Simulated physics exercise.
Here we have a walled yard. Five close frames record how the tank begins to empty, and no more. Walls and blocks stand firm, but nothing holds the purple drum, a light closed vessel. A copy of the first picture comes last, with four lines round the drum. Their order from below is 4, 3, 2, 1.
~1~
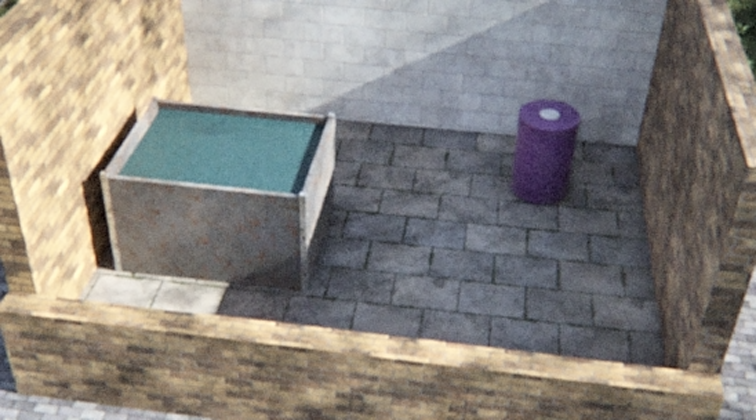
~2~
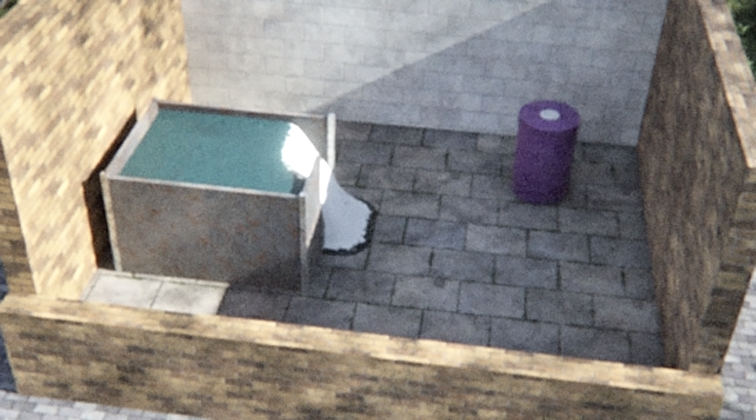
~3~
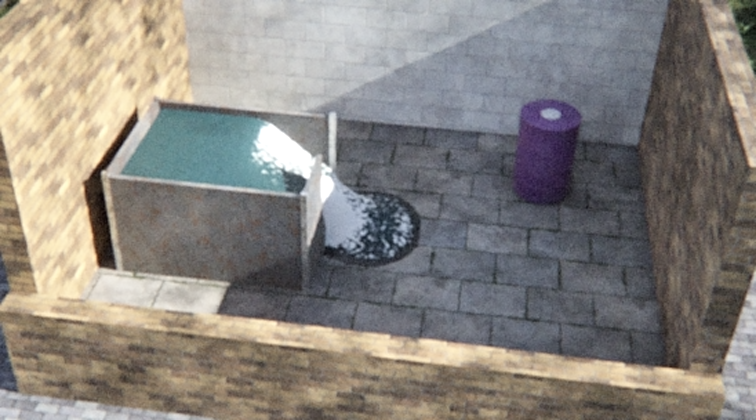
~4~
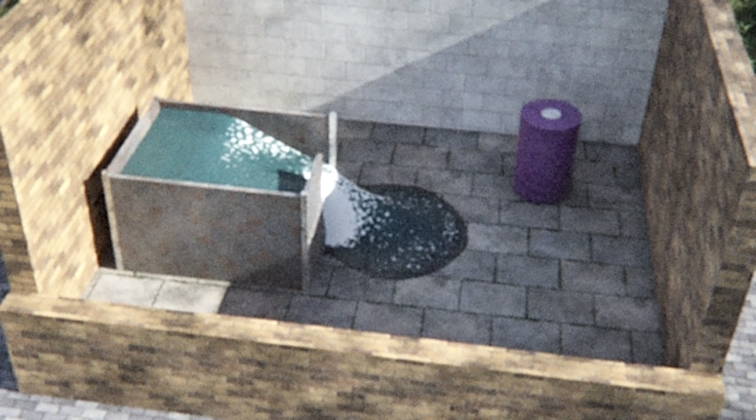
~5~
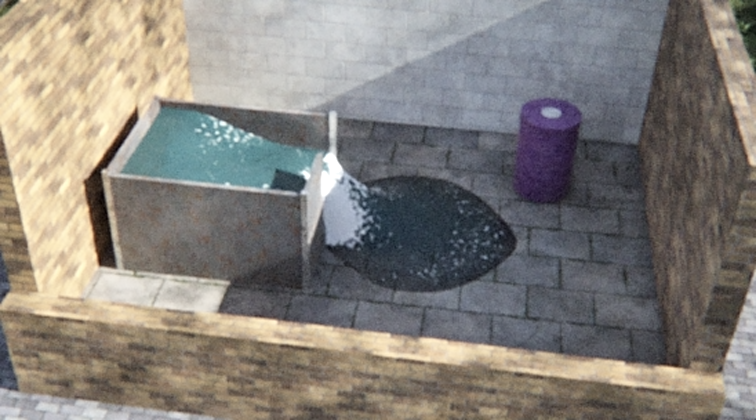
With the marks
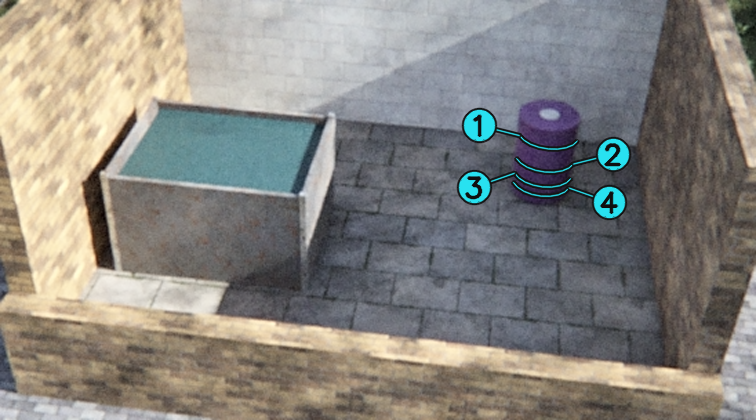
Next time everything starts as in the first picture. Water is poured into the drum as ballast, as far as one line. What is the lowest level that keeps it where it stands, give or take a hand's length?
Line 2 just does it.
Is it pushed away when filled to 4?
Yes.
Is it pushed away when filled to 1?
No.
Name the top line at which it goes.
3.
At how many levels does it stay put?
Two of them.
On the marked copy, 1 at (548, 148); 2 at (544, 172); 3 at (542, 186); 4 at (541, 196); from the bottom up 4, 3, 2, 1.
With 1, it does not move.
With 2, it does not move.
With 3, it is pushed about its own width away.
With 4, it is pushed about its own width away.
